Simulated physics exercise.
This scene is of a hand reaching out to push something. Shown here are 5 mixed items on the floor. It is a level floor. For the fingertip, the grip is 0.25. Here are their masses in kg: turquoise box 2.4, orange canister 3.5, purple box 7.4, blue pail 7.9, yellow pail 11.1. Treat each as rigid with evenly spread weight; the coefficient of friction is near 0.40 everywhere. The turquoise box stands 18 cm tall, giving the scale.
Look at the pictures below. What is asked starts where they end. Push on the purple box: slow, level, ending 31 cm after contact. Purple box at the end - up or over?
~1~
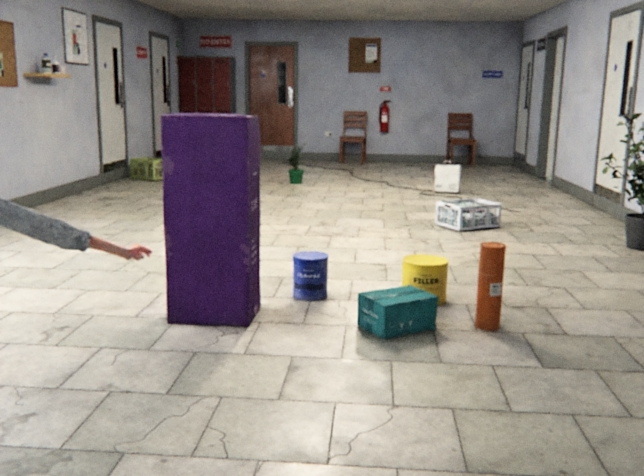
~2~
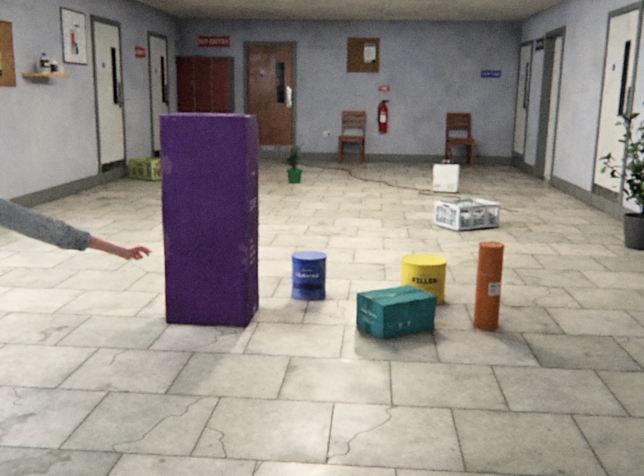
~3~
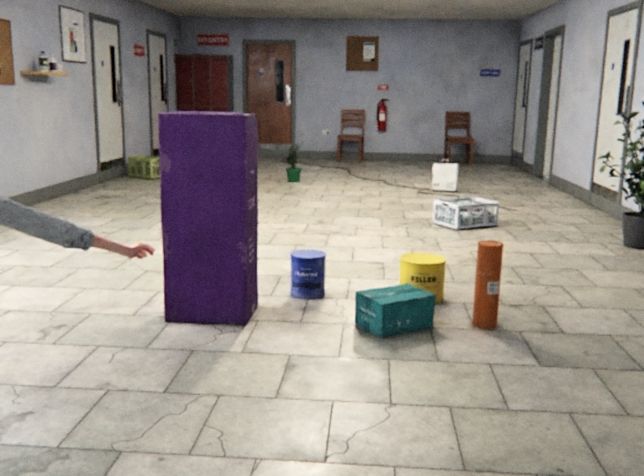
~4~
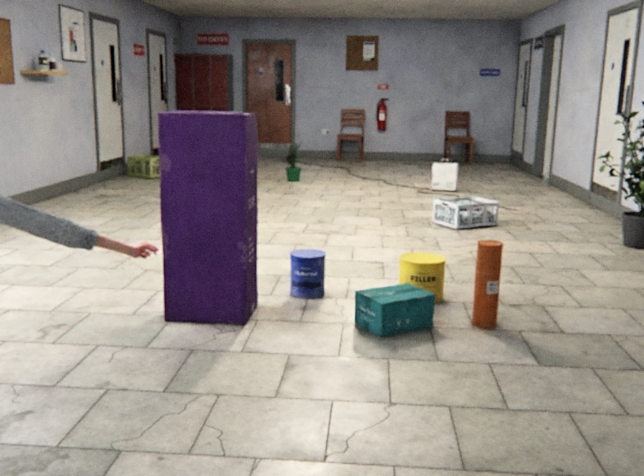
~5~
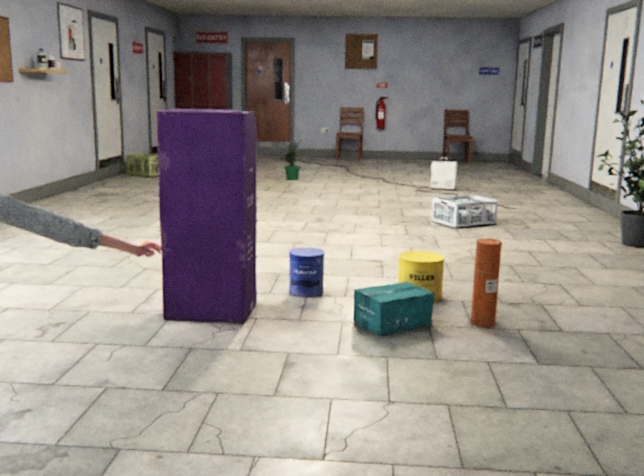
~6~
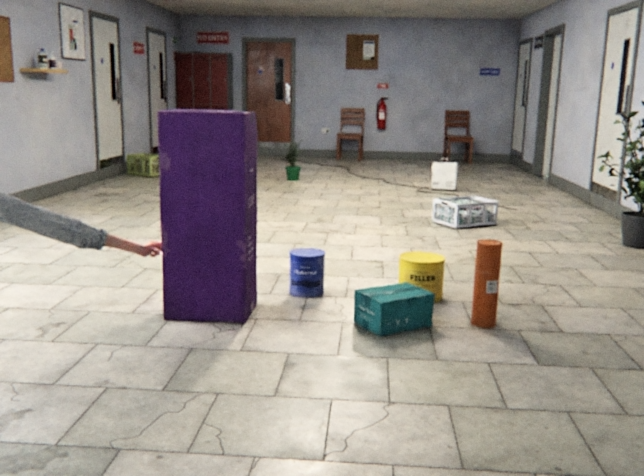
Still standing.
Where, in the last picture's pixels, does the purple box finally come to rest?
It comes to rest around (270, 216).
Then, 0.30 s on from there, finger moved 17 cm; purple box moved 5 cm near (219, 214).
Then, 0.70 s on from there, finger moved 26 cm; purple box moved 13 cm near (236, 215).
Then, 1.00 s on from there, finger moved 33 cm; purple box moved 20 cm near (248, 215).
Then, 1.40 s on from there, finger moved 41 cm; purple box moved 29 cm near (265, 216).
In the end, not toppled but over 14 cm from the start, purple box; the other 4 under 14 cm from the start. At the end, from the last picture's camera, purple box near (270, 216).
